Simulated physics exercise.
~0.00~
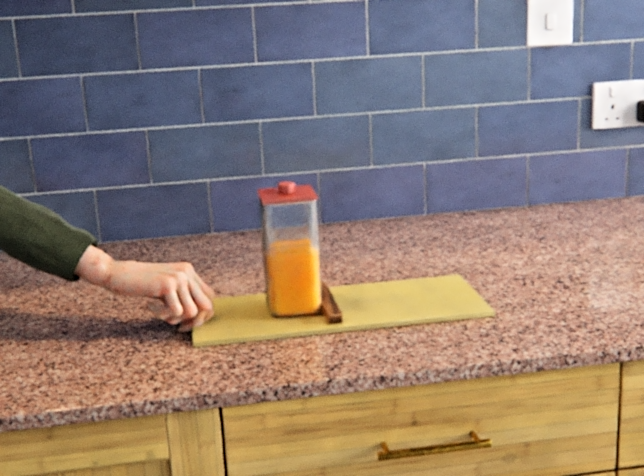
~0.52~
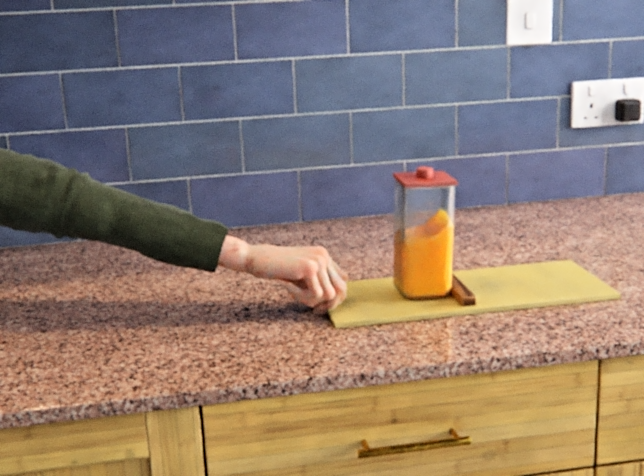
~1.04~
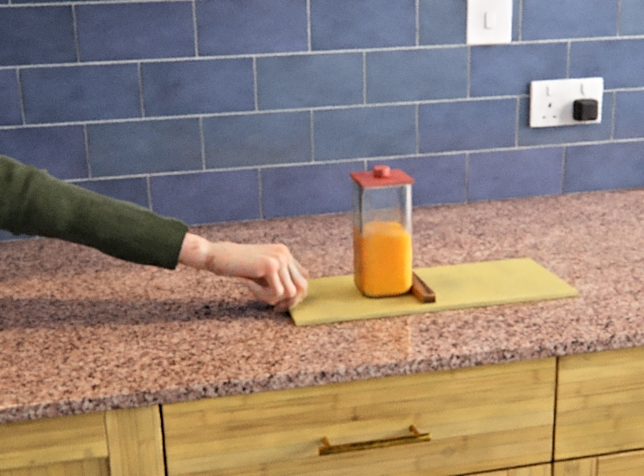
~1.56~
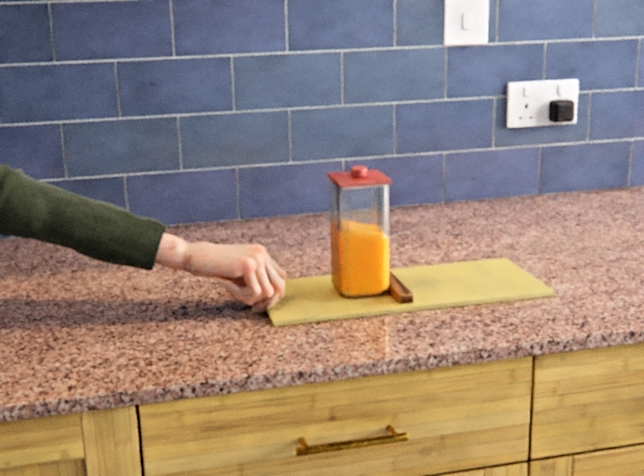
On a speckled kitchen counter, a hand slid a yellow board carrying a red-capped square bottle of orange juice to the right and brought it to rest; the juice sloshed up one side, then settled, and the bottle stayed upright against the small wooden strip.
